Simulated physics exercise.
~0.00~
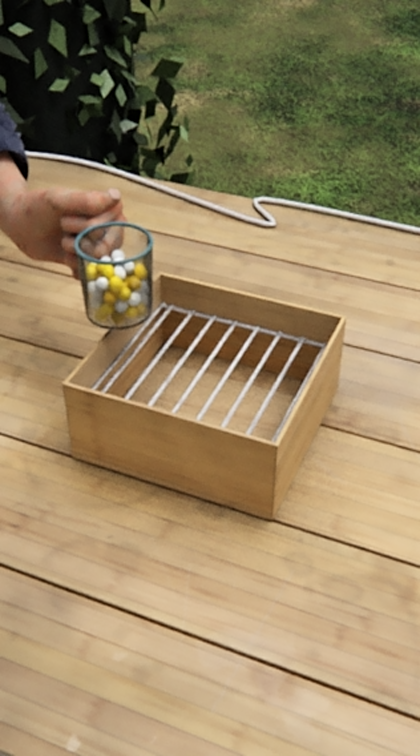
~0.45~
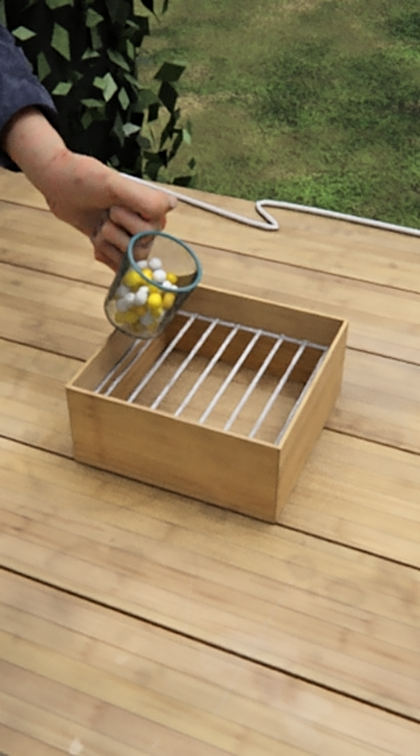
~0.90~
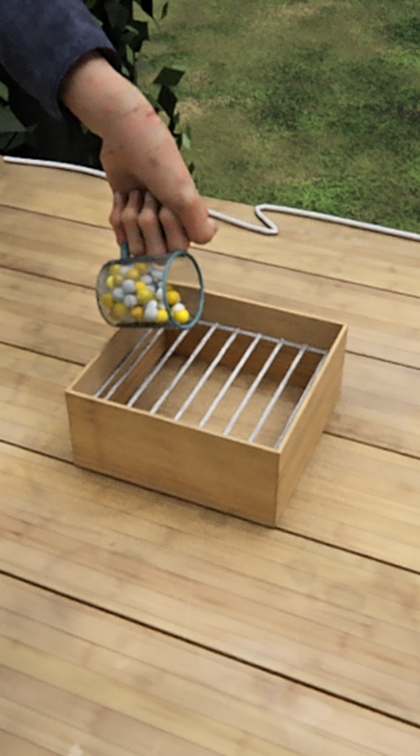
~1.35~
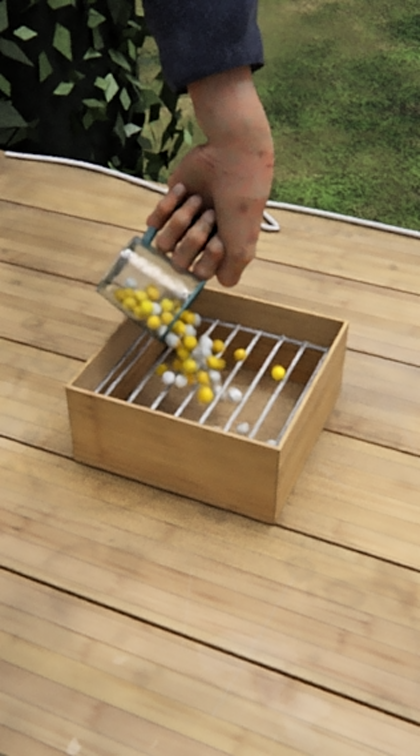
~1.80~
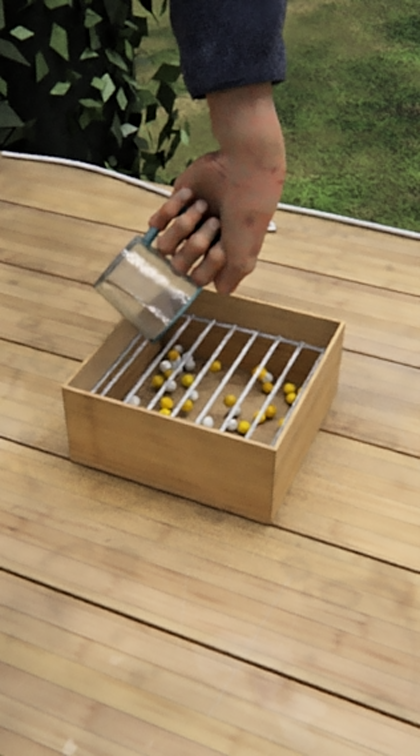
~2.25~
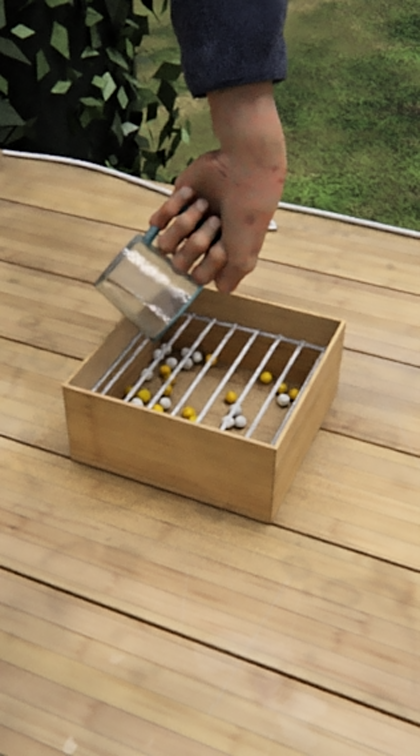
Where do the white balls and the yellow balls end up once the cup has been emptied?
Both the white and the yellow balls drop through the grille and end up beneath the bars, inside the wooden box.
